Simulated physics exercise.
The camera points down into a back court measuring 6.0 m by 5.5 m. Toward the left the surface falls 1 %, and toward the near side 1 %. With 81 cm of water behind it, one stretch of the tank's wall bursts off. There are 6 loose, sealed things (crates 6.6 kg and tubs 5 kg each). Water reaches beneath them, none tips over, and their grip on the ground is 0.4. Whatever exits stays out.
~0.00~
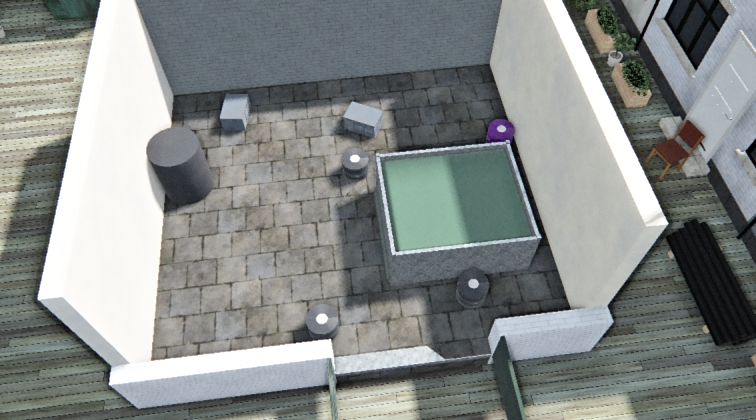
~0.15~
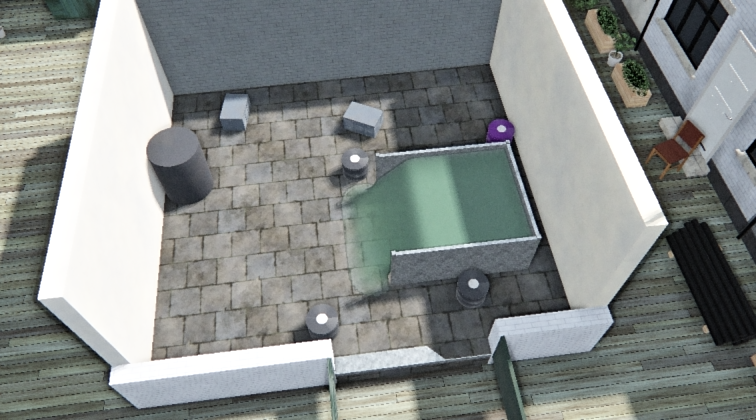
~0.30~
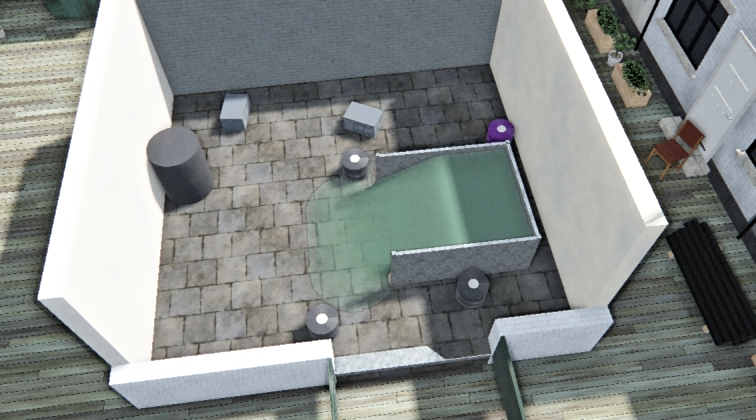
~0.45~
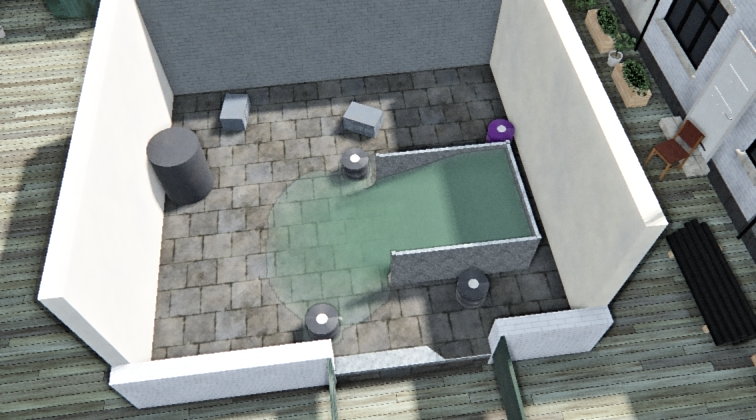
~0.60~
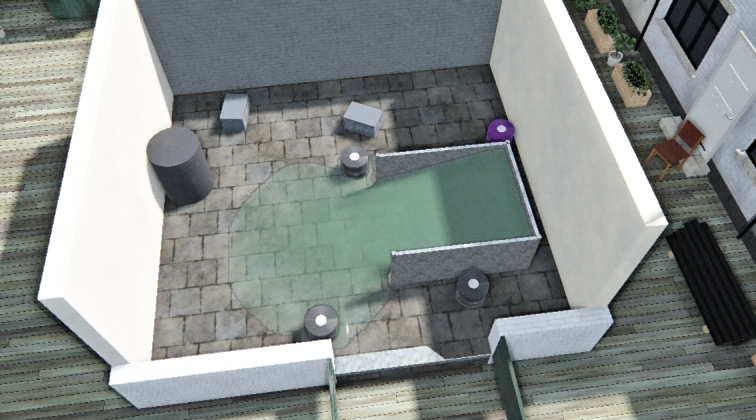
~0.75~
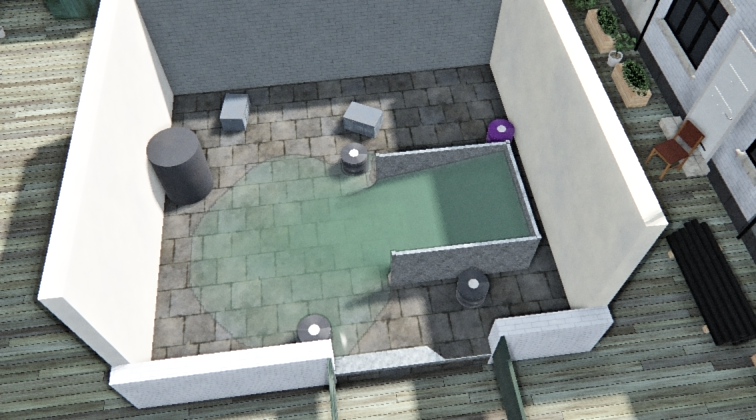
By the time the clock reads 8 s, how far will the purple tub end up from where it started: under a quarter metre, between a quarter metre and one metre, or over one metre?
The purple tub finishes a quarter to one metre from its start.
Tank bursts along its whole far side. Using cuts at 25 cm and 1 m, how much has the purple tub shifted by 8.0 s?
From there, the purple tub gets swept far.
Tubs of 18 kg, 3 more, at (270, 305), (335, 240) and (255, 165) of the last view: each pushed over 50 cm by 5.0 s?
Taking them in order: Far enough, far enough and far enough.
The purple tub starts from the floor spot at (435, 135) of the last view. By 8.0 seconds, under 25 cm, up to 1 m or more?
Observed: Object shuffles over a little.
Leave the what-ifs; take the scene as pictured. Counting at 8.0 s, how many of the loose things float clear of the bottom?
Count at that moment: 5.
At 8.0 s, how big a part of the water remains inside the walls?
88 %.
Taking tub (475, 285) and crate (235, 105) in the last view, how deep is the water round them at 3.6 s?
I'd put it at 0 cm and 8 cm respectively.
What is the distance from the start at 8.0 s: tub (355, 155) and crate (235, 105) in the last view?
Respectively: 100 cm / 450 cm.
After 1.6 s the purple tub is near (502, 129), 0.0 m from its start, aground; 0 of 6 are out; 1 afloat.
After 3.6 s the purple tub is near (502, 129), 0.0 m from its start, aground; 0 of 6 are out; 2 afloat.
After 5.6 s the purple tub is near (502, 129), 0.0 m from its start, aground; 0 of 6 are out; 3 afloat.
After 8.0 s the purple tub is near (491, 150), 0.6 m from its start, afloat; 0 of 6 are out; 5 afloat.
